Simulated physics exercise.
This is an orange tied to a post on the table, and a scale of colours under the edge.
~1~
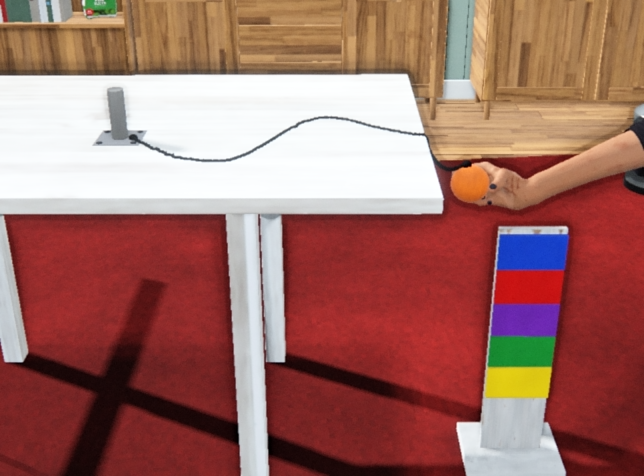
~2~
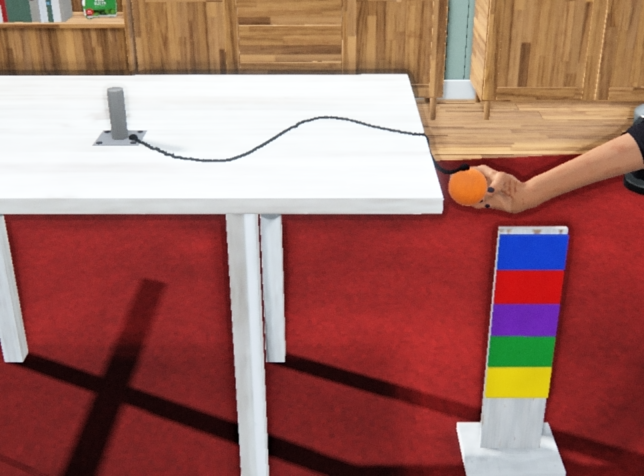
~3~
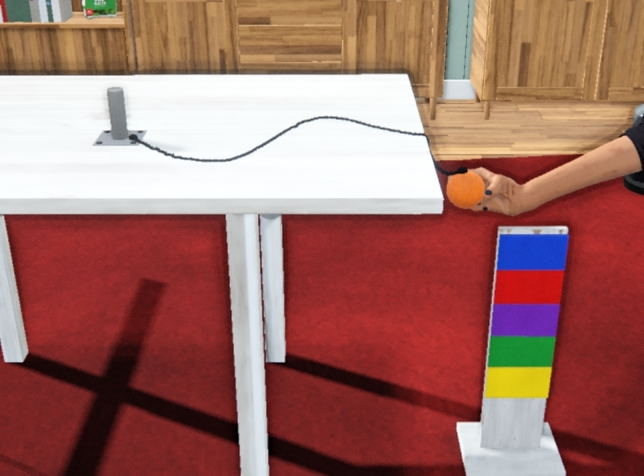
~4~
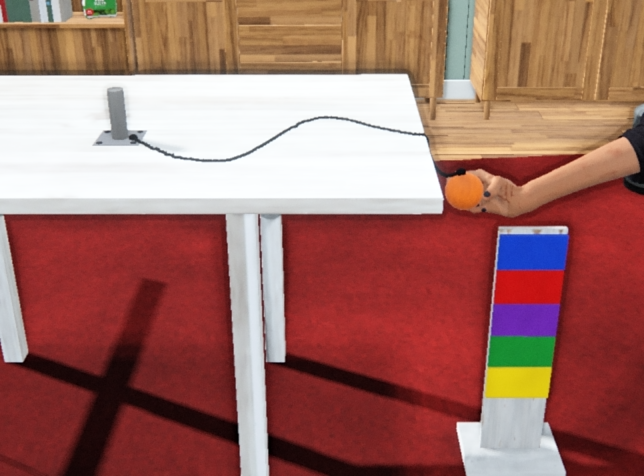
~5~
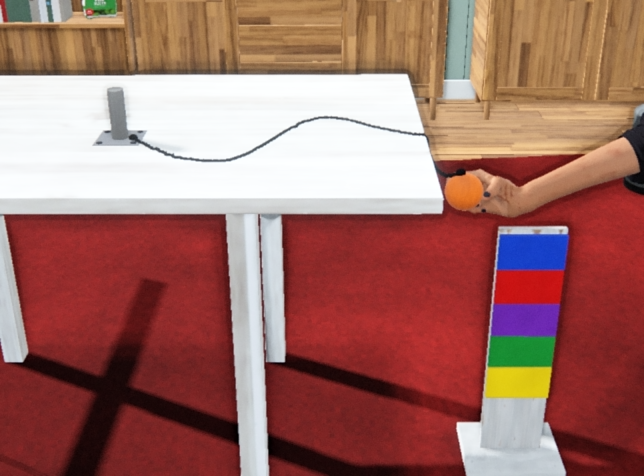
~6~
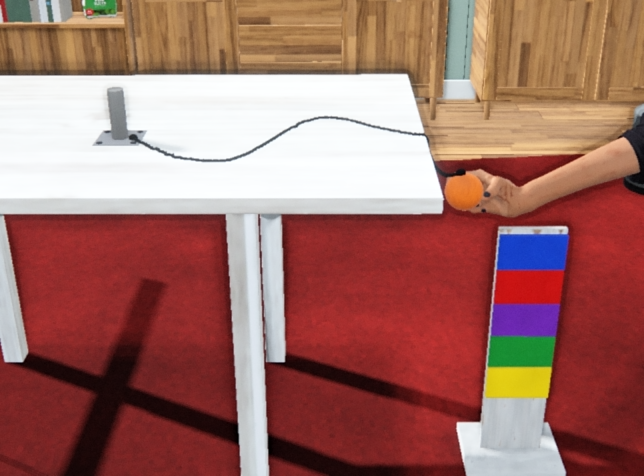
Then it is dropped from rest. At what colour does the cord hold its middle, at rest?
The purple one.
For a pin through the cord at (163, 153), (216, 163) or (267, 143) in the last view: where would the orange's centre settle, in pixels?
The places are (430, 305), (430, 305) and (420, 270).
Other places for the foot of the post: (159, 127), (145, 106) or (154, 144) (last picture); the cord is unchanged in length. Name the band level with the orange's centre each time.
Taking them in turn: Green; purple; green.
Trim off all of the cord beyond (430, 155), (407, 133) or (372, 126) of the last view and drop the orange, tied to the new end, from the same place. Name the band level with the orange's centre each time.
In that order: Red; blue; above them all.
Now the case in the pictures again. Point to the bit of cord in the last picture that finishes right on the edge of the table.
That spot is around (325, 118).
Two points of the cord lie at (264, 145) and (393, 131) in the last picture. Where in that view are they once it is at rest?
At (321, 143), then (429, 230).
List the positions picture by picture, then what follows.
In the first frame, orange (470, 184); blue (533, 254); red (529, 288); purple (525, 321); green (522, 353); yellow (518, 384).
In the second frame, orange (468, 187); cord through (153, 149) (224, 161) (277, 137) (331, 118) (398, 132).
In the third frame, orange (466, 190).
In the fourth frame, orange (464, 191); cord through (153, 149) (224, 161) (277, 137) (331, 118) (398, 132).
In the fifth frame, orange (464, 191).
In the sixth frame, orange (464, 191); cord through (153, 149) (224, 161) (277, 137) (331, 118) (398, 132).
A little later, orange near (406, 299); level with red.
Next, orange near (435, 328); level with purple.
When it is over, orange near (426, 333); level with purple. The cord holds its middle at purple.
